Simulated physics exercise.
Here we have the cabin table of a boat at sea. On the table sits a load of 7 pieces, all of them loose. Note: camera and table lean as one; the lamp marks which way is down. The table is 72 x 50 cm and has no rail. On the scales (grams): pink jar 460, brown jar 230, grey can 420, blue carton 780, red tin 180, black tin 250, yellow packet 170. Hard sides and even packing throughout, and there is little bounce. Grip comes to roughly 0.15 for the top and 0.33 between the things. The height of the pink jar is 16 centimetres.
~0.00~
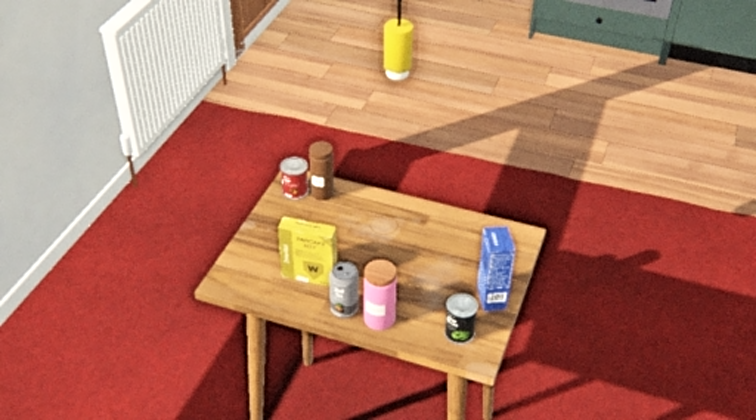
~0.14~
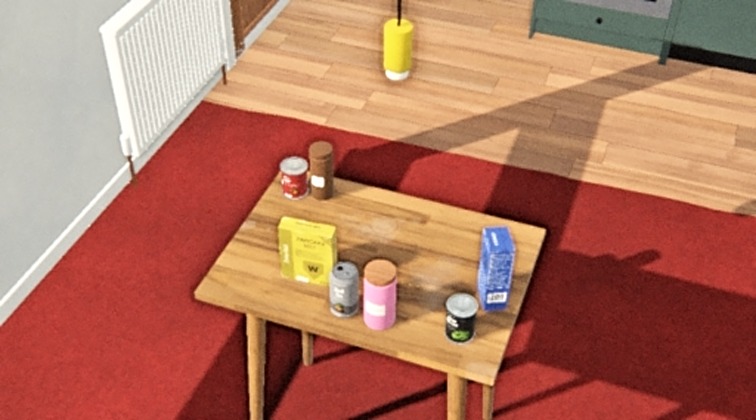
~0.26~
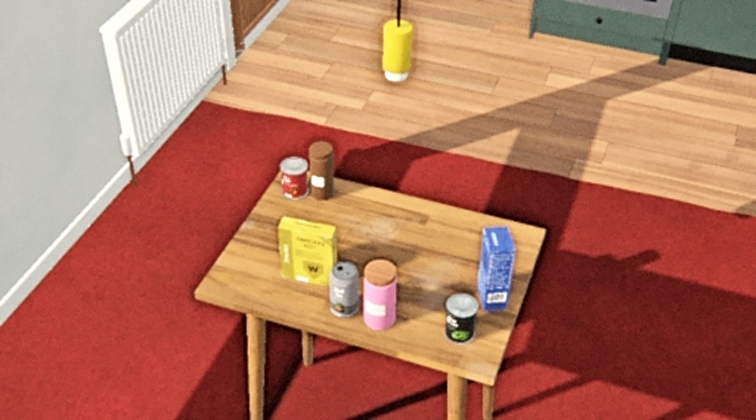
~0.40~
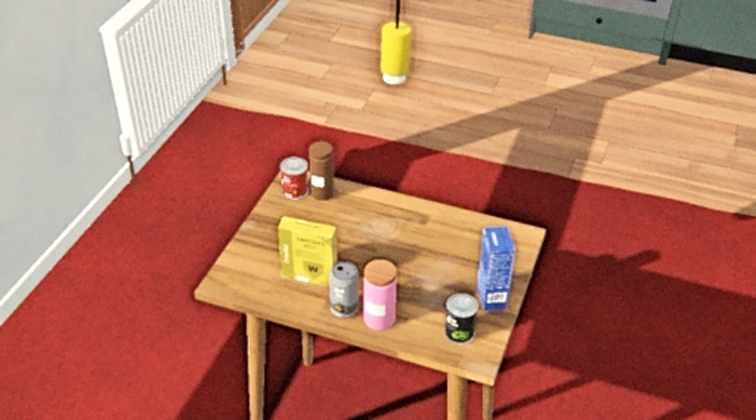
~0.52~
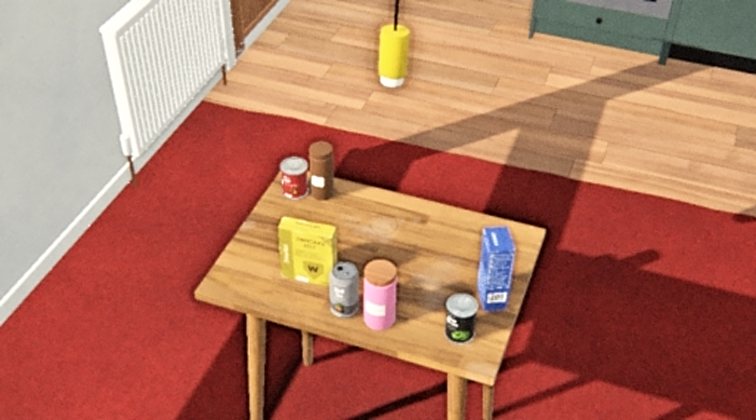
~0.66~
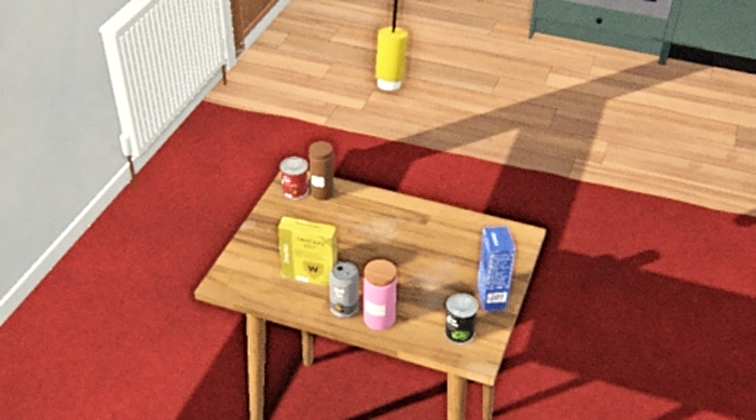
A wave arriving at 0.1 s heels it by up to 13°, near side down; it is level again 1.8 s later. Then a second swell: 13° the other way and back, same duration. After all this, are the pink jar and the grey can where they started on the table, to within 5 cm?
My prediction: Pink jar: Strays. Grey can: Strays.
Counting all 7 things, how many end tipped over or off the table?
Total: 5.
By 1.46 s, heel 6°, near side down; pink jar, grey can, black tin and yellow packet now off the table; blue carton 17 cm from its spot; brown jar 16 cm from its spot.
By 1.86 s, boat level; blue carton now off the table; brown jar 23 cm from its spot; red tin 20 cm from its spot.
When it is over (4.2 s), off the table, pink jar, grey can, blue carton, black tin and yellow packet; the other 2 within 5 cm of the start.
